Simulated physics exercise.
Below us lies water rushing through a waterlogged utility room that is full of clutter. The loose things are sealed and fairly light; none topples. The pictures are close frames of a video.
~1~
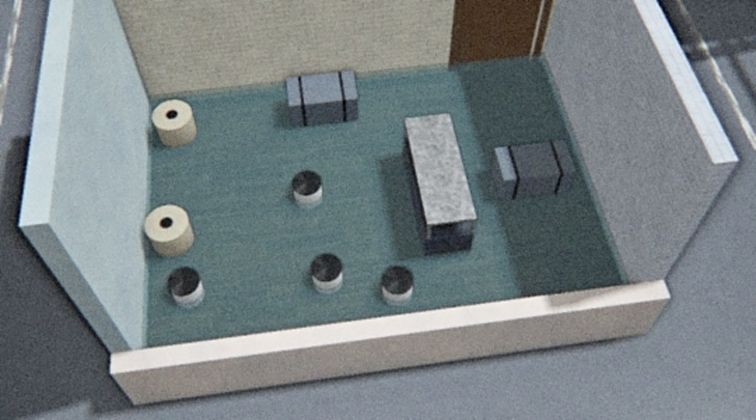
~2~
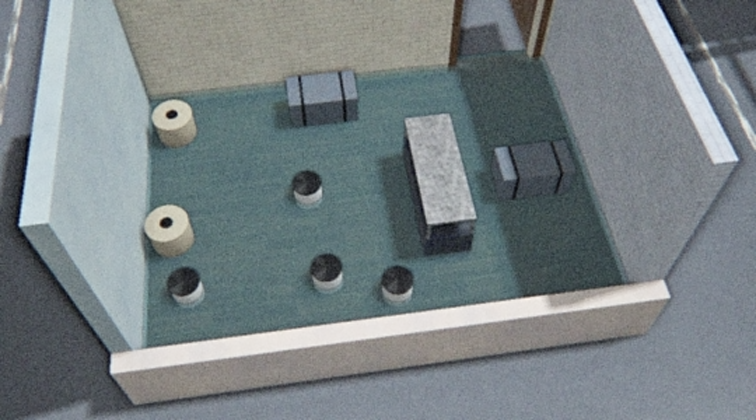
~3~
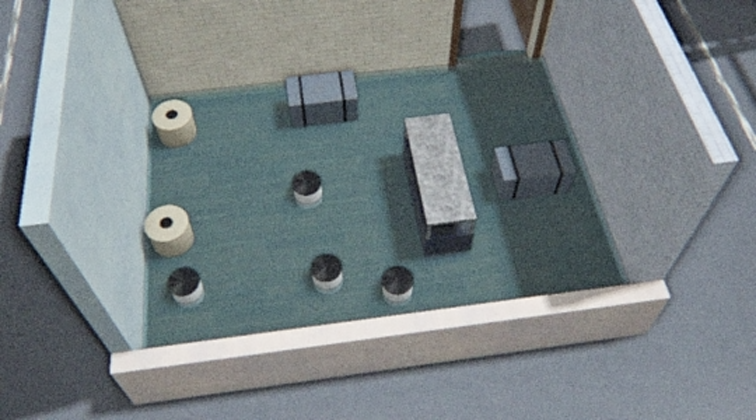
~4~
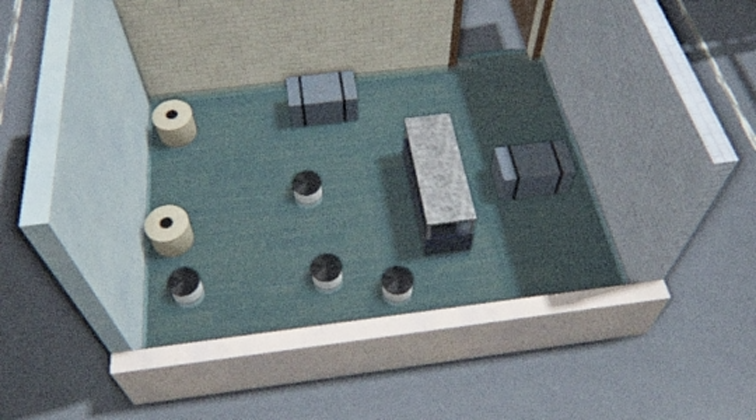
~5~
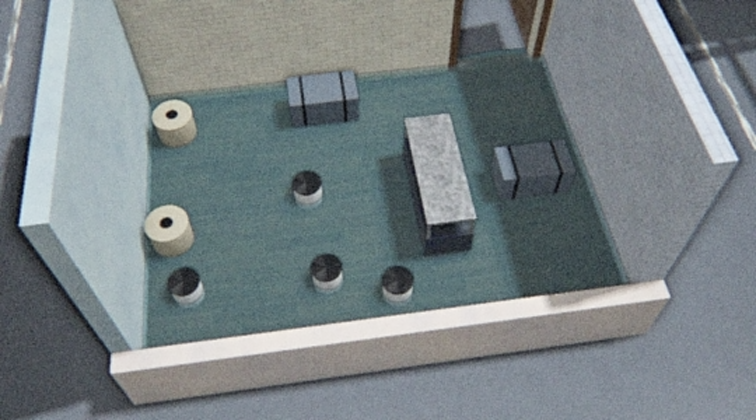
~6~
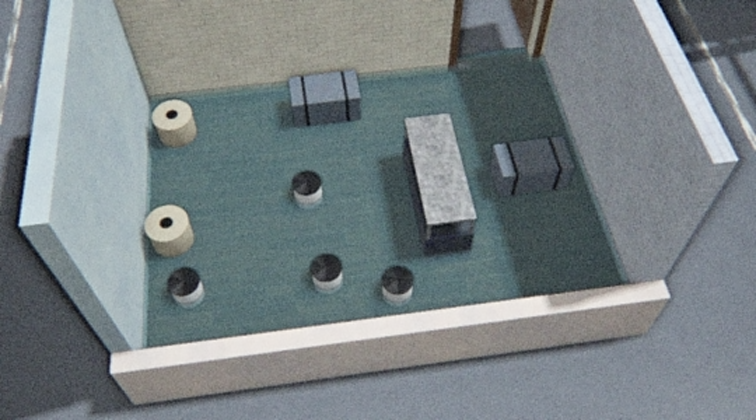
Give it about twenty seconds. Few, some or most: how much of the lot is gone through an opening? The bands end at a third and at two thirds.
That comes to under a third.
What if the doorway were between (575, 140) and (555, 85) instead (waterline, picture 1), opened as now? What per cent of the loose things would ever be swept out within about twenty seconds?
I make it 10 per cent.
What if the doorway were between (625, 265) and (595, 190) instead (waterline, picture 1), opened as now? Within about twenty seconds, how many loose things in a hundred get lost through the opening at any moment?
Close to 20 %.
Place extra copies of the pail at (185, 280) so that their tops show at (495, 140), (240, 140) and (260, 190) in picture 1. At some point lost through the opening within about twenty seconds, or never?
In that order: Through, kept in, no.
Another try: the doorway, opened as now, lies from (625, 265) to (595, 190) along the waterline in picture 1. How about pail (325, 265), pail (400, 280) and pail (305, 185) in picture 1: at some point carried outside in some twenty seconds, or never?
One after the other: Left behind, out, kept in.
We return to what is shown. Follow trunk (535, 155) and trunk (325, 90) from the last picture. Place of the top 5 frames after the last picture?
At about (530, 124) and (352, 80).
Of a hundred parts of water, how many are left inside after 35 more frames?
Near 66 in a hundred.
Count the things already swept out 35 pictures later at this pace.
I count 0.
A moment on, 0 of 8 are out; 8 afloat.
Next, 0 of 8 are out; 8 afloat.
Later, 0 of 8 are out; 8 afloat.
In the end, 0 of 8 are out; 4 afloat.
